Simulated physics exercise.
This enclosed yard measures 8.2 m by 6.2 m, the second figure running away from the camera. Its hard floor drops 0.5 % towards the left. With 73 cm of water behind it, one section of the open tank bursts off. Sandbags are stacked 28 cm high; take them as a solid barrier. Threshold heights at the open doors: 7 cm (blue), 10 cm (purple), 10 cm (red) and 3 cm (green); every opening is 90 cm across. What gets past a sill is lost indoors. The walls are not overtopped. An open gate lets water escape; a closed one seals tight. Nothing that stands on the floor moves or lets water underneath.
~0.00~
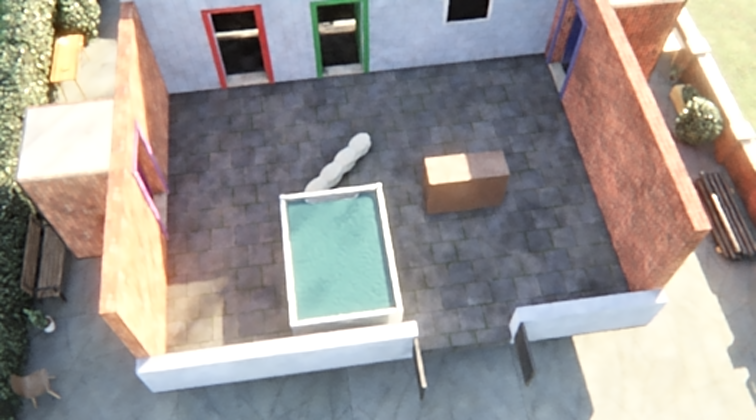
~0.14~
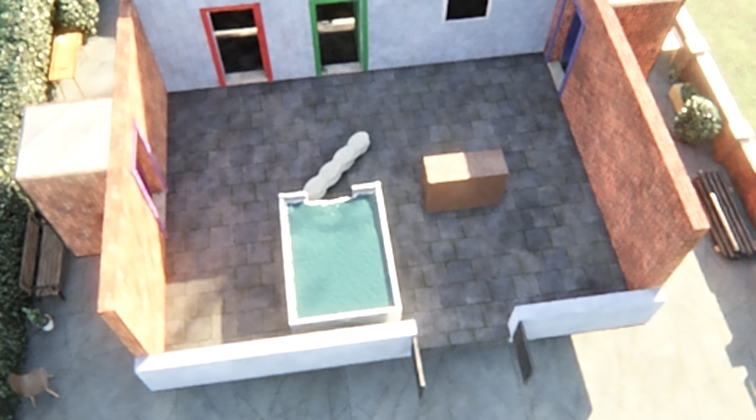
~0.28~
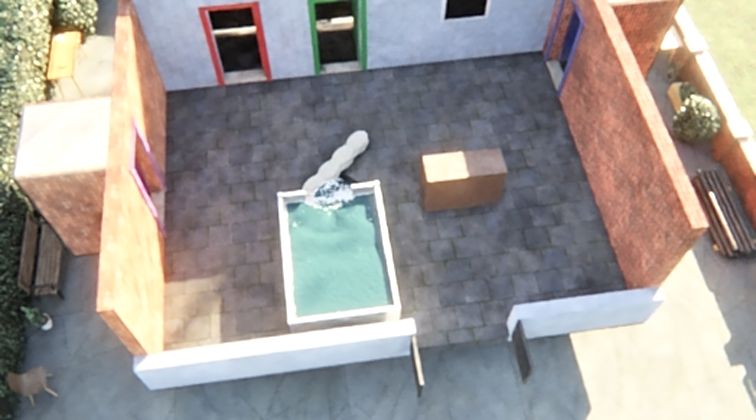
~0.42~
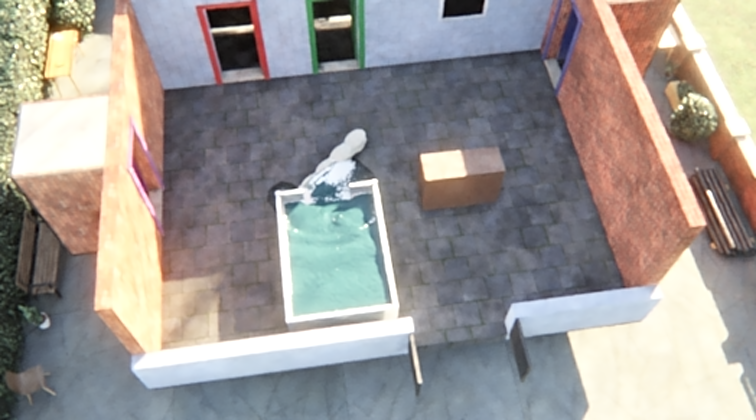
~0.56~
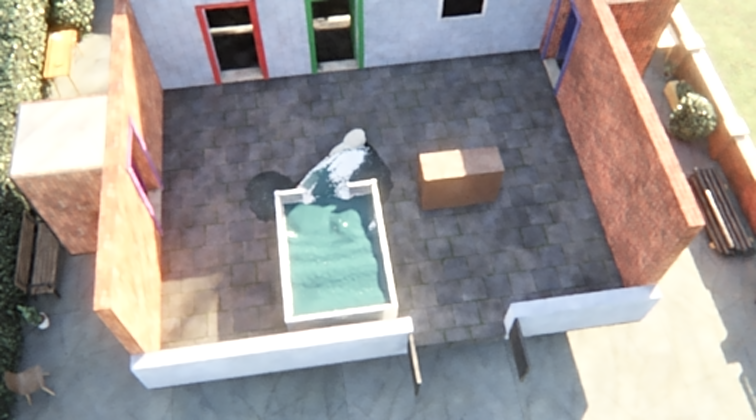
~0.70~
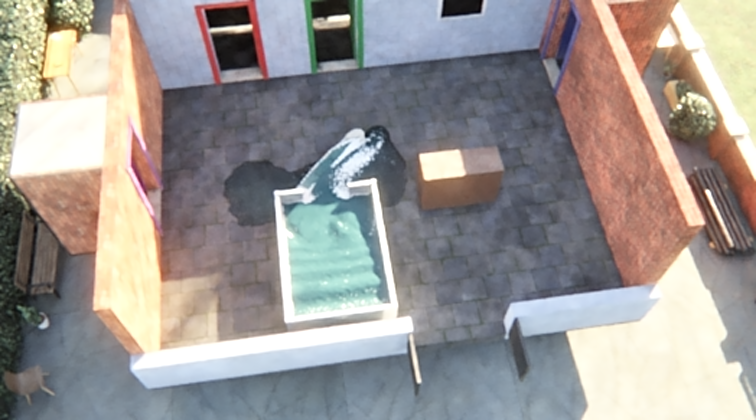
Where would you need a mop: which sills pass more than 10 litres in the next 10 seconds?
Door by door: At the blue door it goes over the limit; at the purple door it does not reach the limit; at the red door it does not reach the limit; at the green door it exceeds the limit.
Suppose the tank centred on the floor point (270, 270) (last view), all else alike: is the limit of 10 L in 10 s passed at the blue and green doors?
Then: Blue past it, green past it.
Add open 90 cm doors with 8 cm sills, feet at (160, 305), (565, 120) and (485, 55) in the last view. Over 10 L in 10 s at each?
In turn: Not over, past it, above.
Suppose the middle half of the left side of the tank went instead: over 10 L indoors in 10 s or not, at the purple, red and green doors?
Then: Purple above, red above, green over.
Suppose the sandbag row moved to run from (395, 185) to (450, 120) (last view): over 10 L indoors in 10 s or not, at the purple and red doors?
Then: Purple below, red above.
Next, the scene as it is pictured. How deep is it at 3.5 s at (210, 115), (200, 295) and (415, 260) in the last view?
About 2, 0 and 0 cm.
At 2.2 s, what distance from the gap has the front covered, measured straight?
Roughly 6.0 m.
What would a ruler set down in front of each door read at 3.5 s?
Depths in cm: Blue 23, purple 9, red 6, green 6.
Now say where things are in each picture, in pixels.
In the first frame, the open tank at (339, 253) is whole and still, 73 cm deep.
In the second frame, the front is at a hidden place, 0.5 m from the gap on the open tank's far side; 0.2 m2 of floor is under water; 73 cm left at the back of the open tank.
In the third frame, water pours out on the open tank's far side and has run 0.8 m, to (341, 178); typically 17 cm deep outside, 73 cm at the open tank's back.
In the fourth frame, the front is at (352, 160), 1.3 m from the gap on the open tank's far side; 1.3 m2 of floor is under water; 73 cm left at the back of the open tank.
In the fifth frame, water pours out on the open tank's far side and has run 1.7 m, to (367, 146); typically 6 cm deep outside, 73 cm at the open tank's back.
In the sixth frame, water pours out on the open tank's far side and has run 2.2 m, to (381, 130); typically 4 cm deep outside, 69 cm at the open tank's back.
After 1.4 s water covers 30 % of the floor and is deepest (52 cm) near (313, 203); blue door not reached, purple door not reached, red door not reached, green door not reached.
After 2.2 s water covers 55 % of the floor and is deepest (44 cm) near (322, 194); blue door 5 cm at the sill, 0 L in, purple door 10 cm at the sill, 0 L in, red door 1 cm at the sill, 0 L in, green door 2 cm at the sill, 0 L in.
After 3.5 s water covers 50 % of the floor and is deepest (34 cm) near (313, 203); blue door 23 cm at the sill, 56 L in, purple door 9 cm at the sill, 2 L in, red door 6 cm at the sill, 0 L in, green door 6 cm at the sill, 15 L in.
After 6.0 s water covers 70 % of the floor and is deepest (21 cm) near (313, 203); blue door 13 cm at the sill, 164 L in, purple door 7 cm at the sill, 3 L in, red door 5 cm at the sill, 0 L in, green door 3 cm at the sill, 23 L in.
After 10.0 s water covers 90 % of the floor and is deepest (14 cm) near (313, 203); blue door 7 cm at the sill, 201 L in, purple door 6 cm at the sill, 3 L in, red door 6 cm at the sill, 0 L in, green door 4 cm at the sill, 26 L in.
